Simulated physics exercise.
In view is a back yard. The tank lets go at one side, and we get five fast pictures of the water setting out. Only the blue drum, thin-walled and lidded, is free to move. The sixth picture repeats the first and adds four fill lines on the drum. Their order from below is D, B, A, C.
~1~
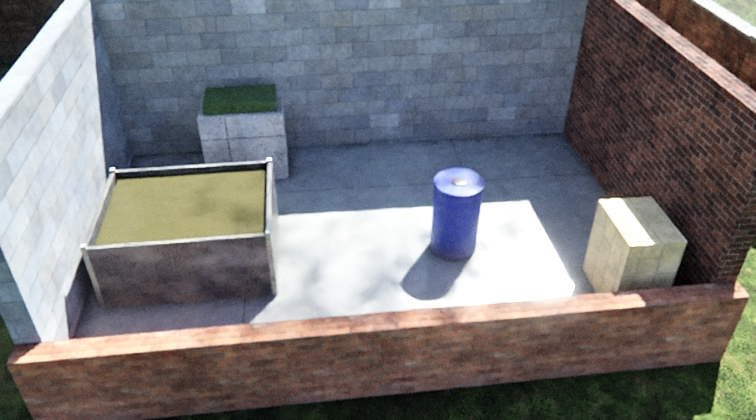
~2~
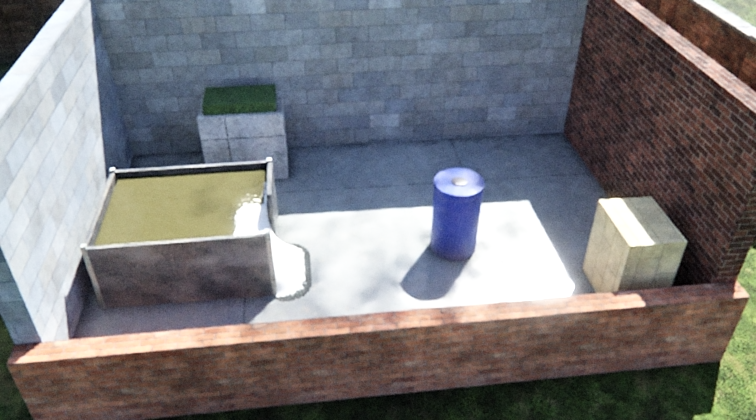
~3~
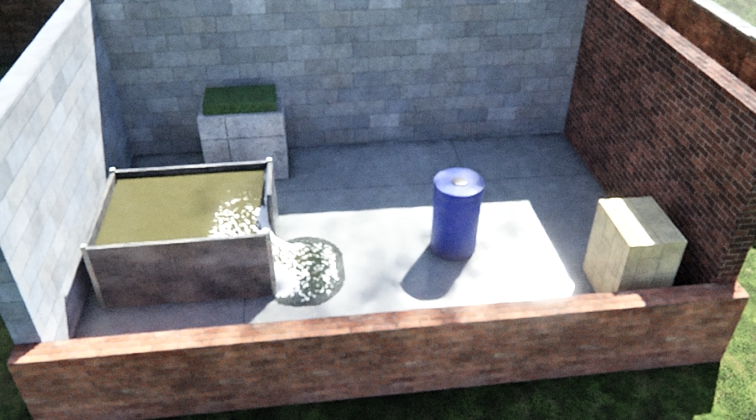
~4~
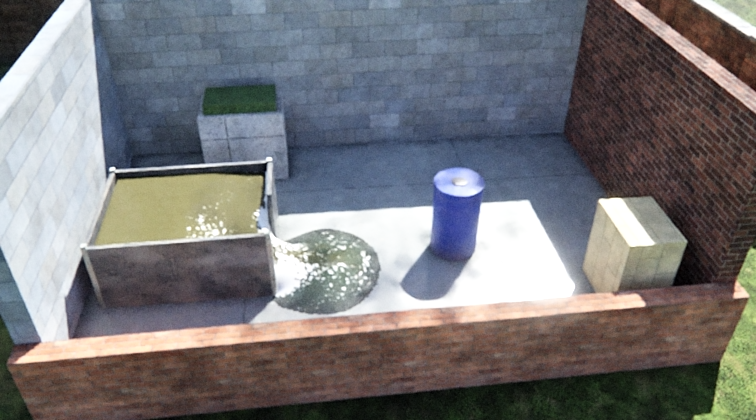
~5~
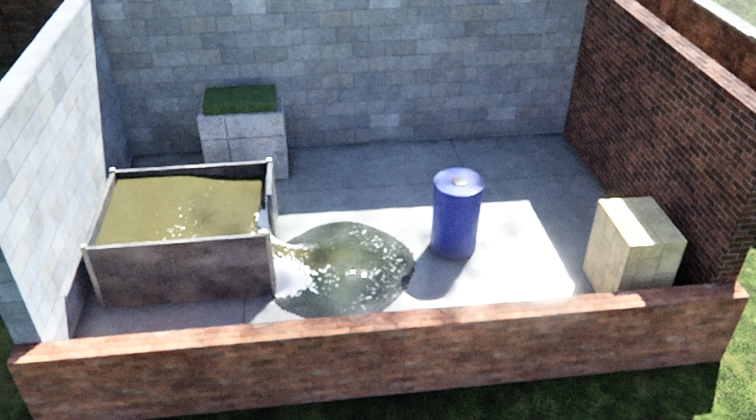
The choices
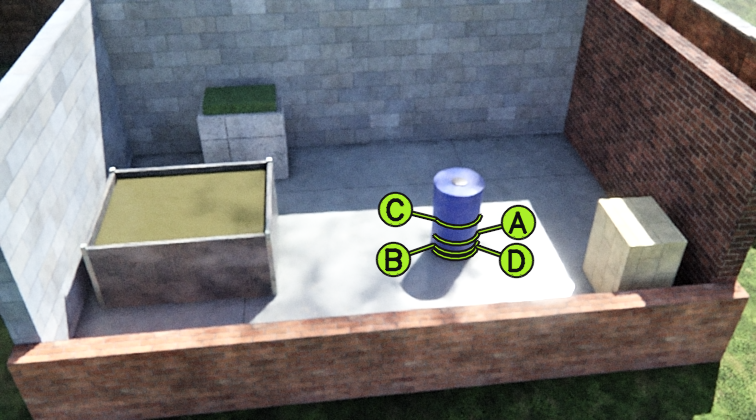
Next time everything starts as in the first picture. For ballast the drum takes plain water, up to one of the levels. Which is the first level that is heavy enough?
C.
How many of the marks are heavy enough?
One of the four.
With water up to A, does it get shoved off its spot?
Yes.
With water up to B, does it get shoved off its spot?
Yes.
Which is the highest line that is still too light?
A it is.
In lime, A at (460, 243); B at (459, 253); C at (461, 227); D at (458, 258); from the bottom up D, B, A, C.
For line A, it is pushed about half its own width away.
For line B, it is pushed about 4 times its own width away.
For line C, it does not move.
For line D, it is pushed about 4 times its own width away.
